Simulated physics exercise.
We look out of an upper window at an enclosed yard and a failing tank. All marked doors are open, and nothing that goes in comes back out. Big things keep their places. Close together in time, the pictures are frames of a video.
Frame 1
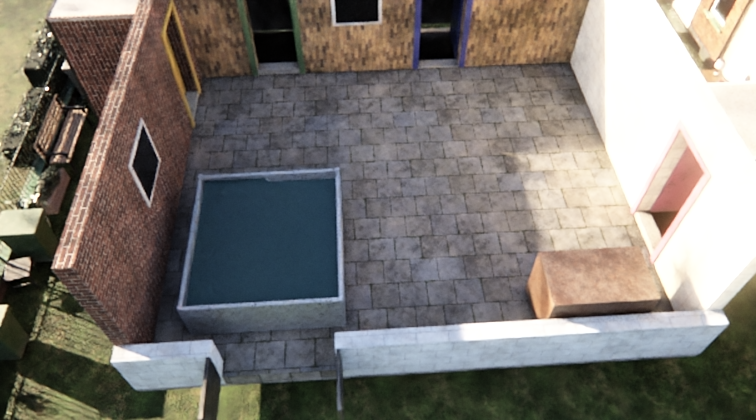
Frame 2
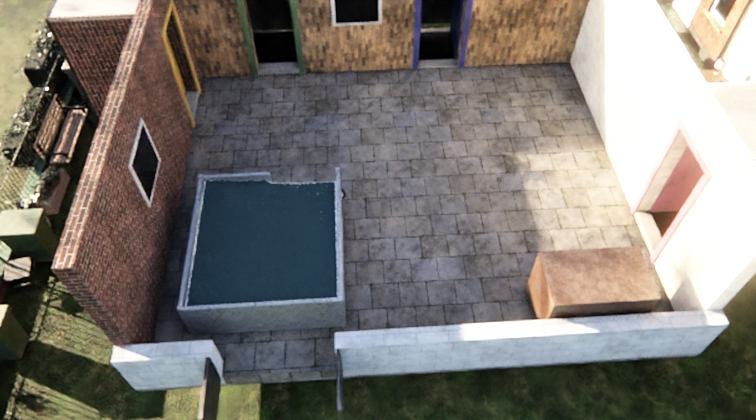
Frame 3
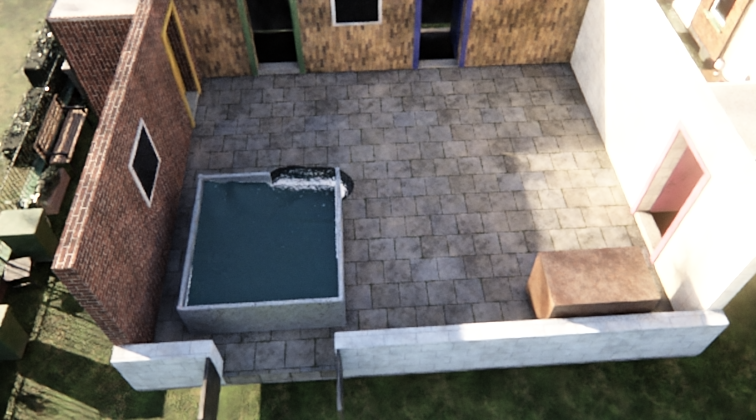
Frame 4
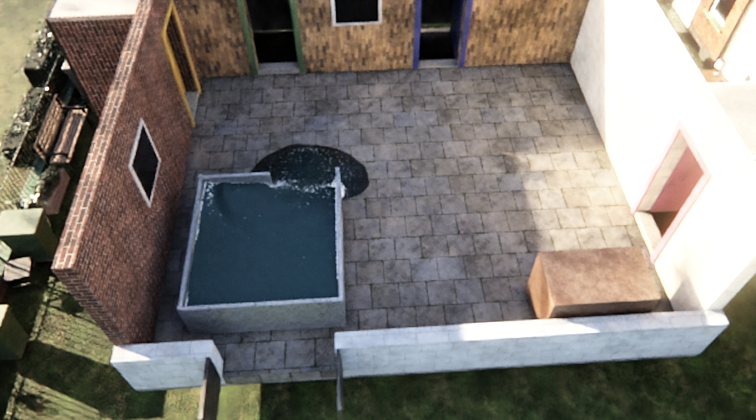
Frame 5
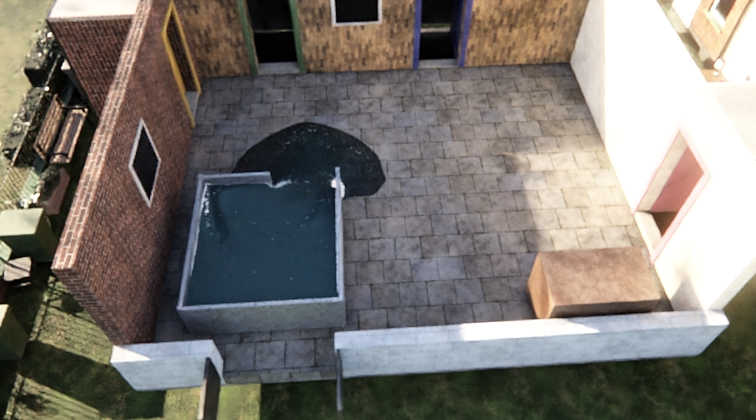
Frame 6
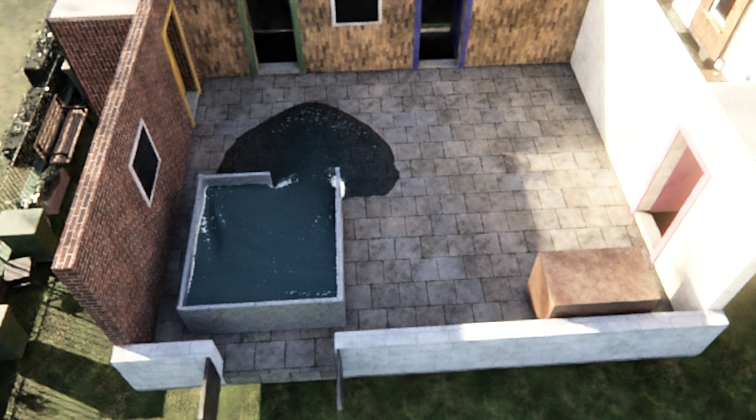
The footage shows a walled, paved yard seen from above, where a square tank of still water opens at a gap on its far side, and water pours out and spreads in a widening dark pool across the paving.
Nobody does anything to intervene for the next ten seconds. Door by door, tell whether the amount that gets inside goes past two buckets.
Door by door: The green door goes past two buckets, the blue door goes past two buckets, the yellow door goes past two buckets, the pink door stays at two buckets or less.
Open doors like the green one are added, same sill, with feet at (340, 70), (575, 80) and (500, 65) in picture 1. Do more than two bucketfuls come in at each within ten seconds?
Log: Door one is above the limit; door two is above the limit; door three is below the limit.
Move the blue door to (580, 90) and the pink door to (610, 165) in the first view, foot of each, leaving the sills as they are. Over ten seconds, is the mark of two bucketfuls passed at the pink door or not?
Pink door: Does not flood.
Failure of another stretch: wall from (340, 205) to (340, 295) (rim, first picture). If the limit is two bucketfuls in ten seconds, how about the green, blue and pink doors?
Result - green door: Within bounds; blue door: Beyond the limit; pink door: Beyond the limit.
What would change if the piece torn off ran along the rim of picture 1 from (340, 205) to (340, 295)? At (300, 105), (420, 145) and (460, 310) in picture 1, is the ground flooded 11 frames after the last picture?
Point by point: Untouched, untouched and swamped.
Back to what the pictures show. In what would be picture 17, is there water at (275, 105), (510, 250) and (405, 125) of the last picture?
Result, in that order: Wetted / not wetted / wetted.
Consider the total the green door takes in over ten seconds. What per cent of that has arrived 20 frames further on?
Estimate: Roughly 75 %.
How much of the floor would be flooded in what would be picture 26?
Close to 45 %.
A moment on, water covers 30 % of the floor; the green door under two buckets in, the blue door not reached, the yellow door not reached, the pink door not reached.
Next, water covers 40 % of the floor; the green door over two buckets in, the blue door under two buckets in, the yellow door wet at the sill, nothing in, the pink door not reached.
Then, water covers 45 % of the floor; the green door far over two buckets in, the blue door over two buckets in, the yellow door under two buckets in, the pink door not reached.
Later, water covers 65 % of the floor; the green door far over two buckets in, the blue door far over two buckets in, the yellow door over two buckets in, the pink door wet at the sill, nothing in.
In the end, water covers 90 % of the floor; the green door far over two buckets in, the blue door far over two buckets in, the yellow door over two buckets in, the pink door wet at the sill, nothing in.
